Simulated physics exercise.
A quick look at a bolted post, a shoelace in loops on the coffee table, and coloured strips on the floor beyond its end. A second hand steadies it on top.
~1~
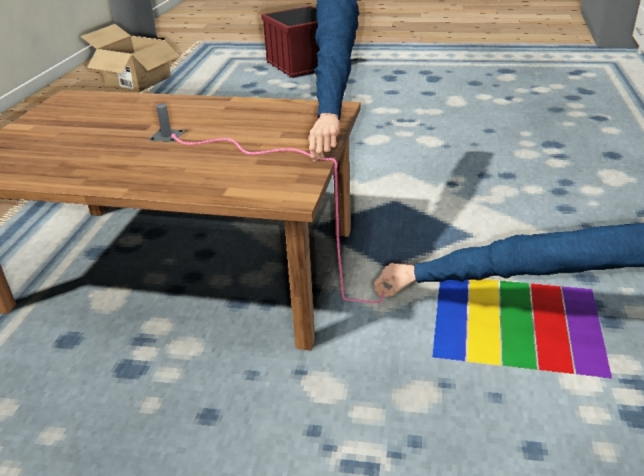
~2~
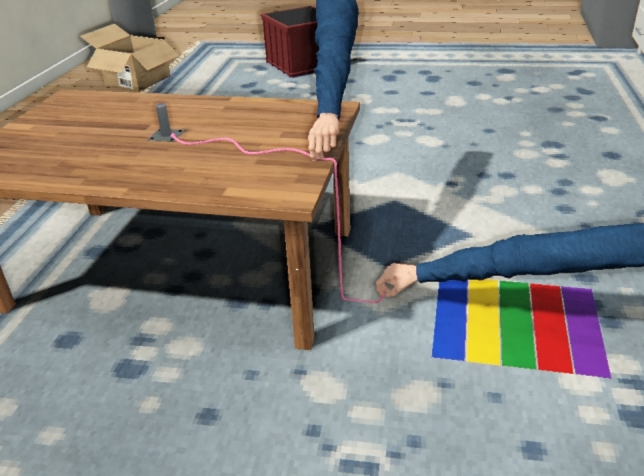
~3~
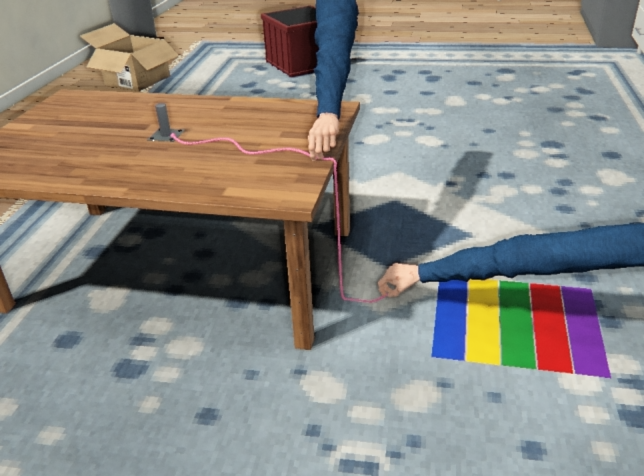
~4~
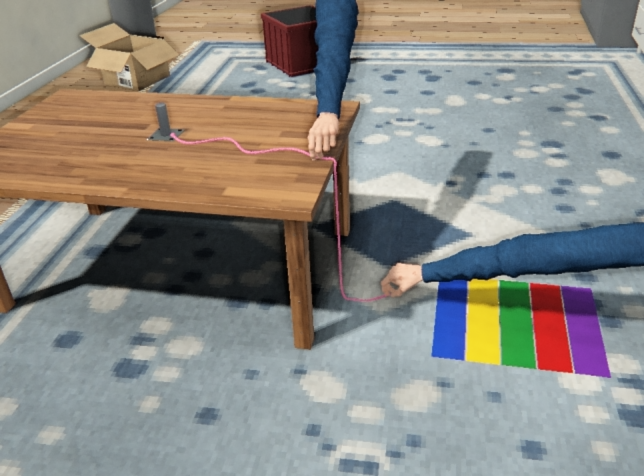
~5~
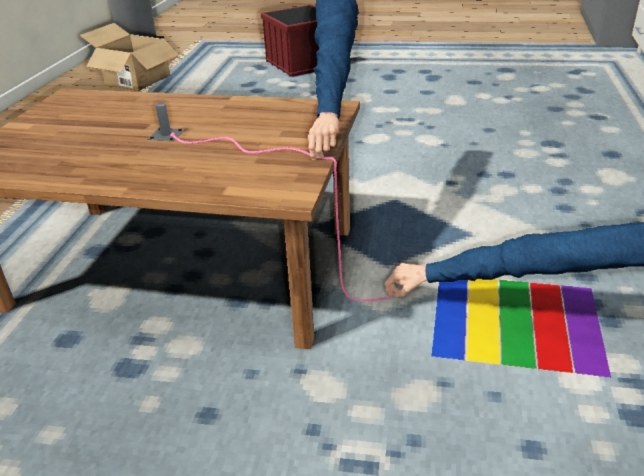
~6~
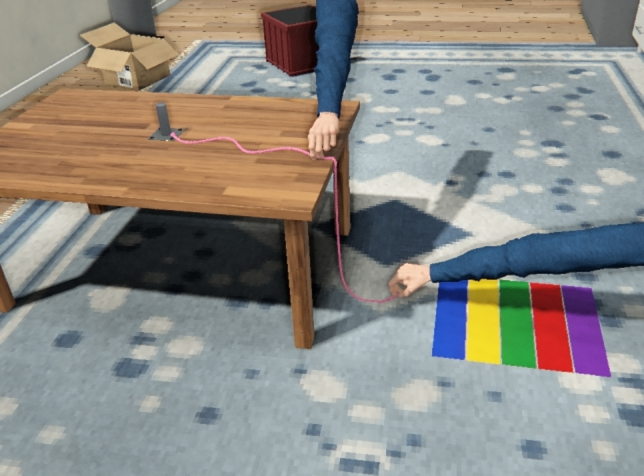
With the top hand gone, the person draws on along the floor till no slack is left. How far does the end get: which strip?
The end stops over the green strip.
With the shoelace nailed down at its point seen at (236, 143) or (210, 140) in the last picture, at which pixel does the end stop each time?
Try by try, around (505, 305) and (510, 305).
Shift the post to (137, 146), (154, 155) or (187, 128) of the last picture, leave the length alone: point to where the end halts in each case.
About (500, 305), (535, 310) and (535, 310).
A little later, end near (464, 301); over blue.
Next, end near (499, 305); over yellow.
When it is tight, end near (520, 307); over green. It gets as far as the green strip.
